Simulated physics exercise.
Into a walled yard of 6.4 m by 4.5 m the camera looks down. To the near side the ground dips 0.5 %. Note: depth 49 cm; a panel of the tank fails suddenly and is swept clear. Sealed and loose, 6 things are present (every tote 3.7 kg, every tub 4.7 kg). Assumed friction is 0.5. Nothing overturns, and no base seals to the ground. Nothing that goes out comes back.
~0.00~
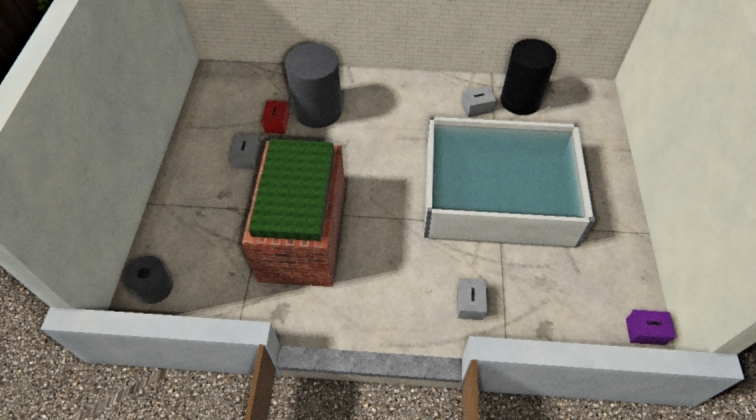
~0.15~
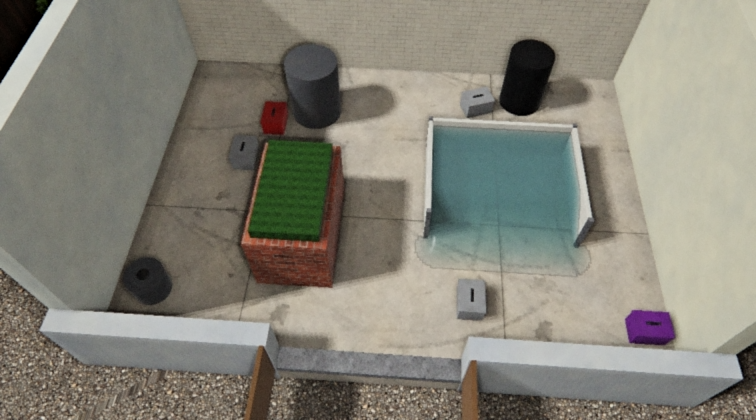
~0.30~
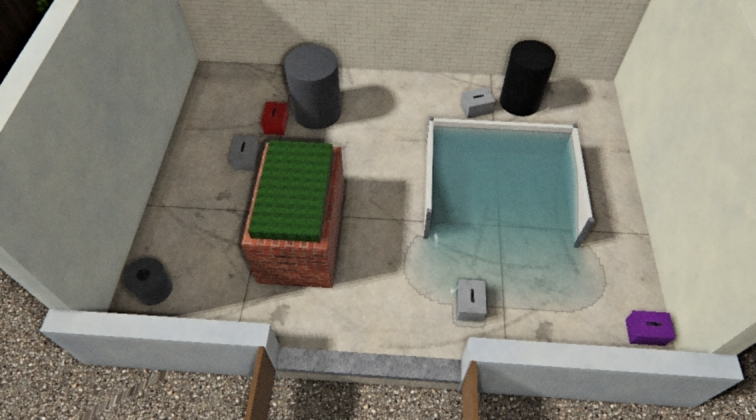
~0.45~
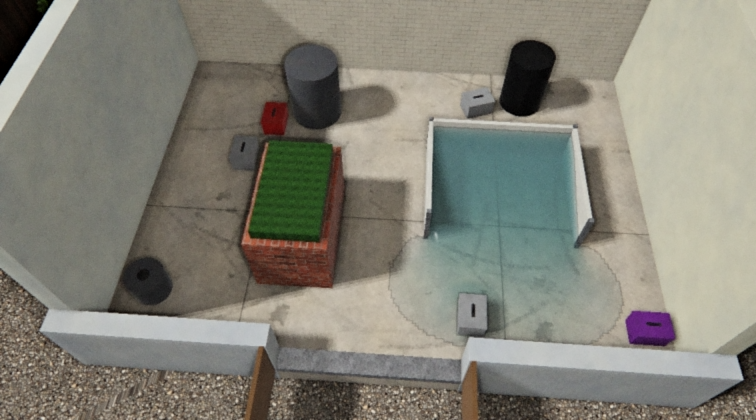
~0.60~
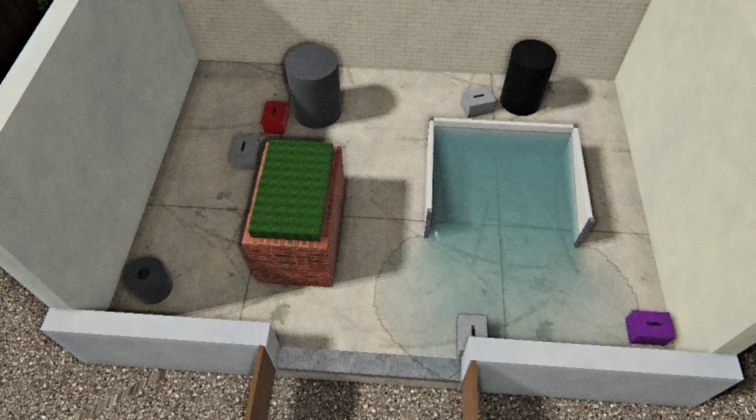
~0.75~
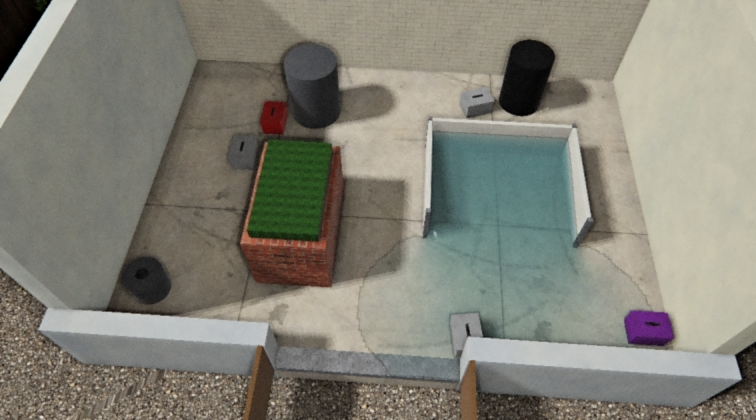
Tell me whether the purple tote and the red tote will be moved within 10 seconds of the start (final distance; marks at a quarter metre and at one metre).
The purple tote strays a long way; the red tote lingers near its start.
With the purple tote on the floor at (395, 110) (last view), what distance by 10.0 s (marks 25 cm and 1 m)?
What happens is that it drifts a modest way.
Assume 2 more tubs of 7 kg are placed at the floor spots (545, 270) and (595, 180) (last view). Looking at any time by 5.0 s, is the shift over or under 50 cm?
Respectively: Outside the limit and outside the limit.
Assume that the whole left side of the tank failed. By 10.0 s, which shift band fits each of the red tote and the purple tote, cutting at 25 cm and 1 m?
The red tote would be washed far off and the purple tote would remain almost still.
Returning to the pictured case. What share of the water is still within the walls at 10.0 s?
Somewhere near 62 percent, give or take.
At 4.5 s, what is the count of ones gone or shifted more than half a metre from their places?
That would be 2.
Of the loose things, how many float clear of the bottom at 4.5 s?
The count is 2.
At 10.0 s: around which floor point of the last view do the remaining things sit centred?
That lands at roughly (352, 135).
After 2.0 s the purple tote is near (643, 297), 0.3 m from its start, afloat; the red tote is near (273, 112), 0.0 m from its start, aground; 1 of 6 are out; 1 afloat.
After 4.5 s the purple tote is near (583, 66), 3.9 m from its start, afloat; the red tote is near (273, 112), 0.0 m from its start, aground; 1 of 6 are out; 2 afloat.
After 7.0 s the purple tote is near (549, 70), 3.9 m from its start, afloat; the red tote is near (273, 112), 0.0 m from its start, aground; 1 of 6 are out; 1 afloat.
After 10.0 s the purple tote is near (548, 72), 3.9 m from its start, afloat; the red tote is near (273, 112), 0.0 m from its start, aground; 1 of 6 are out; 1 afloat.
